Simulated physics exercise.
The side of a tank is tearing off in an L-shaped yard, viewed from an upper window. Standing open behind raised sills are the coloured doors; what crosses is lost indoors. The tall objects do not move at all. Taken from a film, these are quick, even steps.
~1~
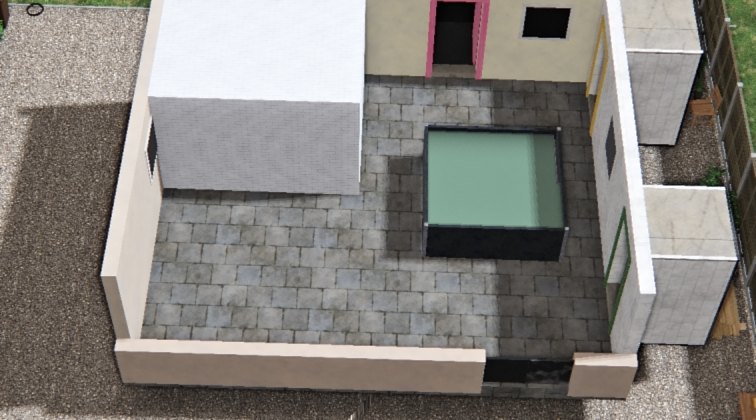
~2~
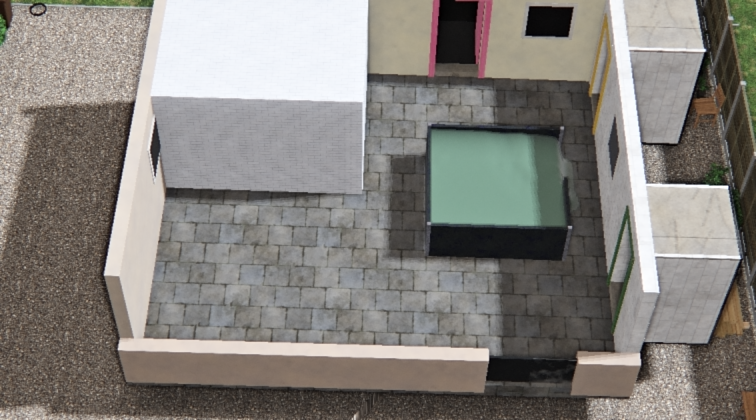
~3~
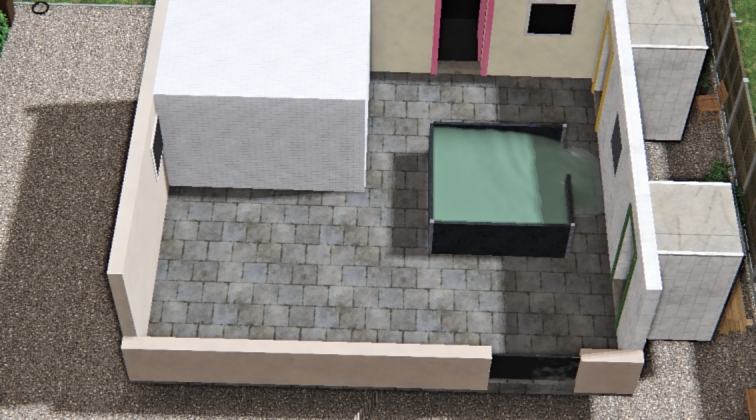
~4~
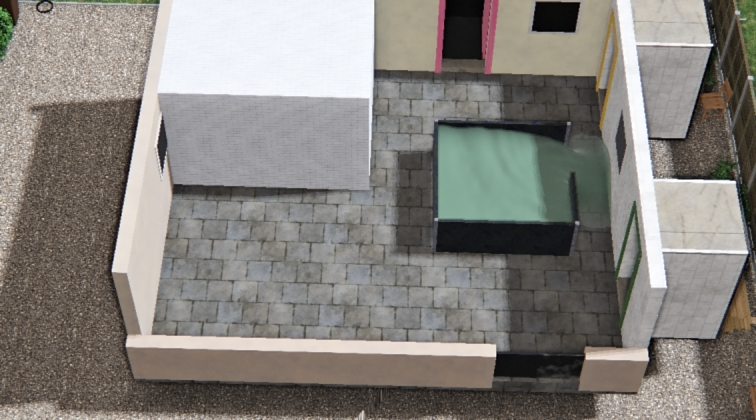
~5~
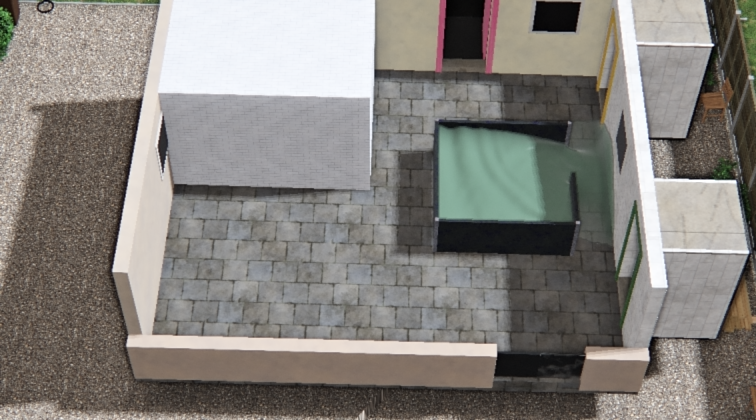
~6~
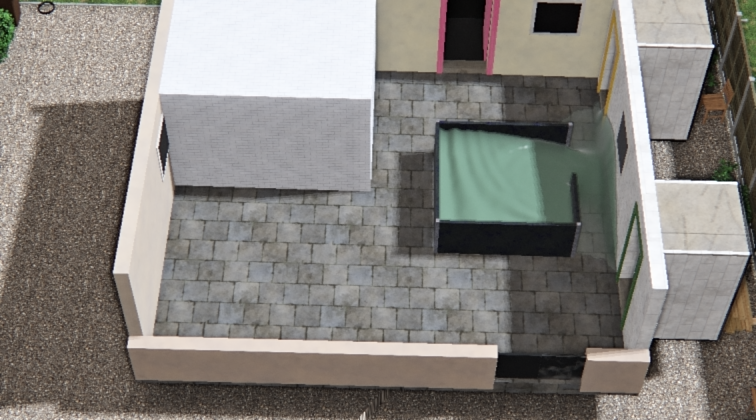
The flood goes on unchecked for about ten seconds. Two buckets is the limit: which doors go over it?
In order: The pink door will be within bounds; the yellow door will be over the limit; the green door will be within bounds.
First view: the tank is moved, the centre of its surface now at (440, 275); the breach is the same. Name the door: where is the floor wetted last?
The door meant here is the door marked pink.
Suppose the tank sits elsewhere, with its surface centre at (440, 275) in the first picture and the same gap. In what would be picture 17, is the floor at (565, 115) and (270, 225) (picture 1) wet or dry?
Soaked, bone-dry.
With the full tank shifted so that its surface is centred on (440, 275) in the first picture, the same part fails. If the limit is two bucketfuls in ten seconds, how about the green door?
Green door: Above the limit.
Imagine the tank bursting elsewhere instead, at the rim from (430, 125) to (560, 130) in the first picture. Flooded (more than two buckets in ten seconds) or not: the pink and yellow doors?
Pink door: Exceeds it; yellow door: Exceeds it.
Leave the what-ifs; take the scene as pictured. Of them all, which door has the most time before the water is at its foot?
The pink door.
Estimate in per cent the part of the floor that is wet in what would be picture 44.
About 85 percent.
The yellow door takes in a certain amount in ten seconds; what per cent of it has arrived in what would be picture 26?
I get 40 per cent.
A moment on, water covers 20 % of the floor; the pink door not reached, the yellow door under two buckets in, the green door wet at the sill, nothing in.
Next, water covers 30 % of the floor; the pink door wet at the sill, nothing in, the yellow door under two buckets in, the green door wet at the sill, nothing in.
Then, water covers 50 % of the floor; the pink door wet at the sill, nothing in, the yellow door over two buckets in, the green door wet at the sill, nothing in.
Later, water covers 85 % of the floor; the pink door wet at the sill, nothing in, the yellow door far over two buckets in, the green door wet at the sill, nothing in.
In the end, water covers 100 % of the floor; the pink door wet at the sill, nothing in, the yellow door far over two buckets in, the green door wet at the sill, nothing in.
